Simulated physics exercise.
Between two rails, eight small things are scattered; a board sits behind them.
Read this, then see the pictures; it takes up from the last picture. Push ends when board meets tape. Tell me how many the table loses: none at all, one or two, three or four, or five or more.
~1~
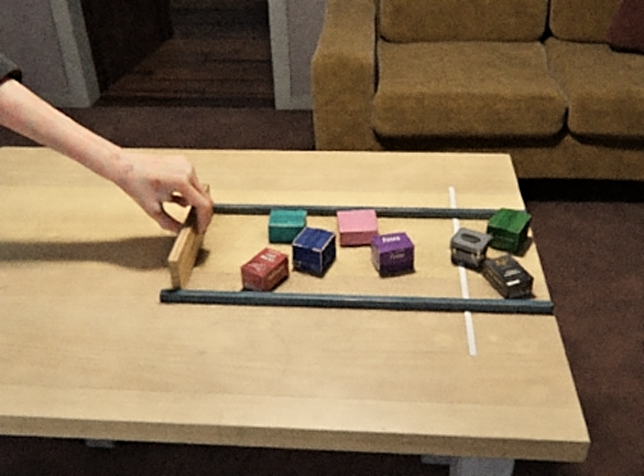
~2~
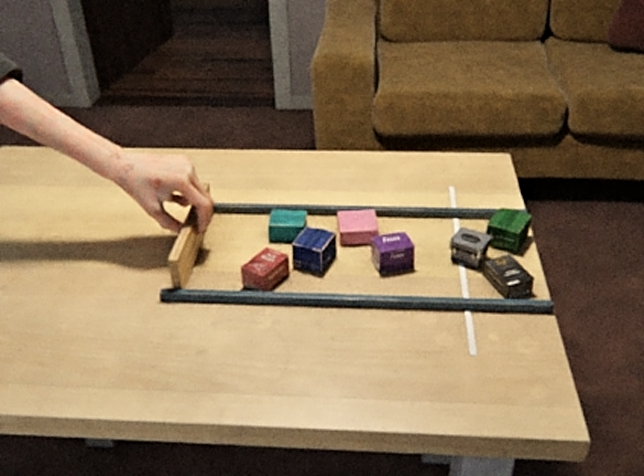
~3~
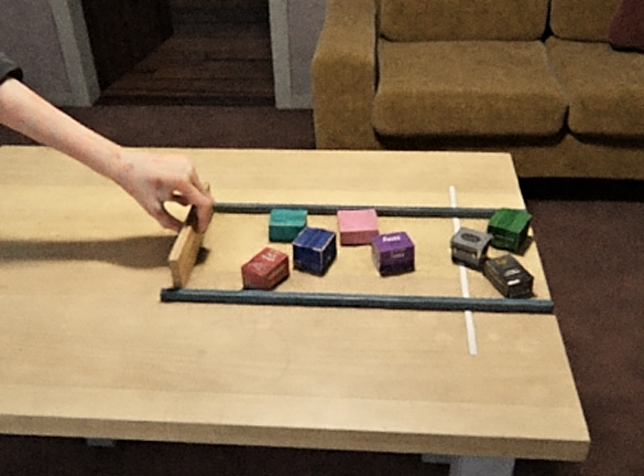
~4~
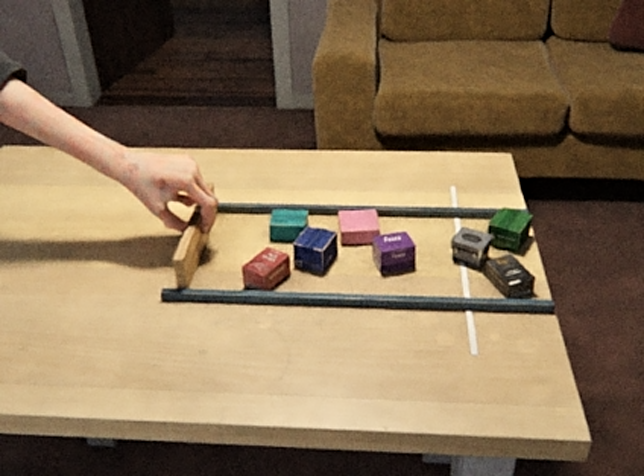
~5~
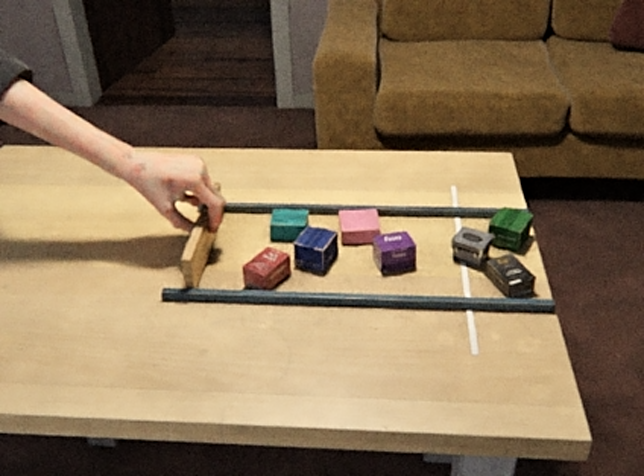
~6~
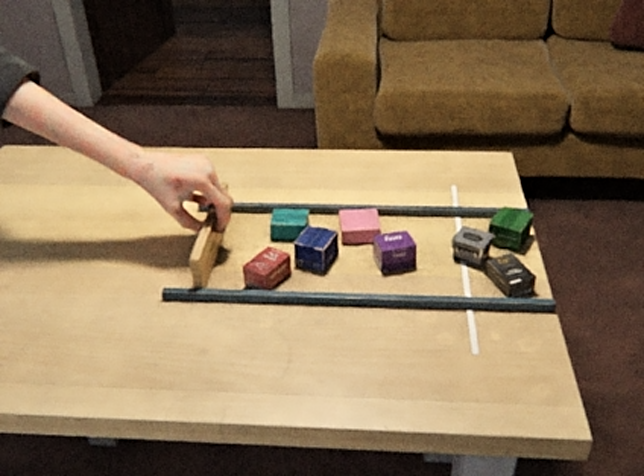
The table loses one or two.
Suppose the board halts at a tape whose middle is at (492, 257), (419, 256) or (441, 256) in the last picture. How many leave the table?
5, 0, 0.
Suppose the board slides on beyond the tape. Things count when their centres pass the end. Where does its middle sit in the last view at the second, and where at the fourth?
The middle sits near (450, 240) at the first moment and near (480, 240) at the second.
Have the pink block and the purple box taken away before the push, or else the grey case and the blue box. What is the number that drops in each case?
Well, the first time you'd get 0, and the next time 1.
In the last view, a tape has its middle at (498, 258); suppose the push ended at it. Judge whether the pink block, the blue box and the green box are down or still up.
The pink block goes over; the blue box stays on; the green box drops off.
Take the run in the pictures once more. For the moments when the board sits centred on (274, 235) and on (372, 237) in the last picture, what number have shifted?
That makes 2 at the first spot and 5 at the second.
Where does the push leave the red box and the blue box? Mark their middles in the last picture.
The red box ends up near (483, 279), and the blue box near (480, 249).
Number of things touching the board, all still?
It's 3.
Soon after, none off yet; green box at rest near (510, 229); black box at rest near (510, 275); grey case at rest near (472, 247).
Then, none off yet; green box moved a little near (522, 226); black box moved a little near (522, 278); grey case moved about its own width near (519, 246).
At rest, the number that fall off is one or two; fallen, grey case and green box.
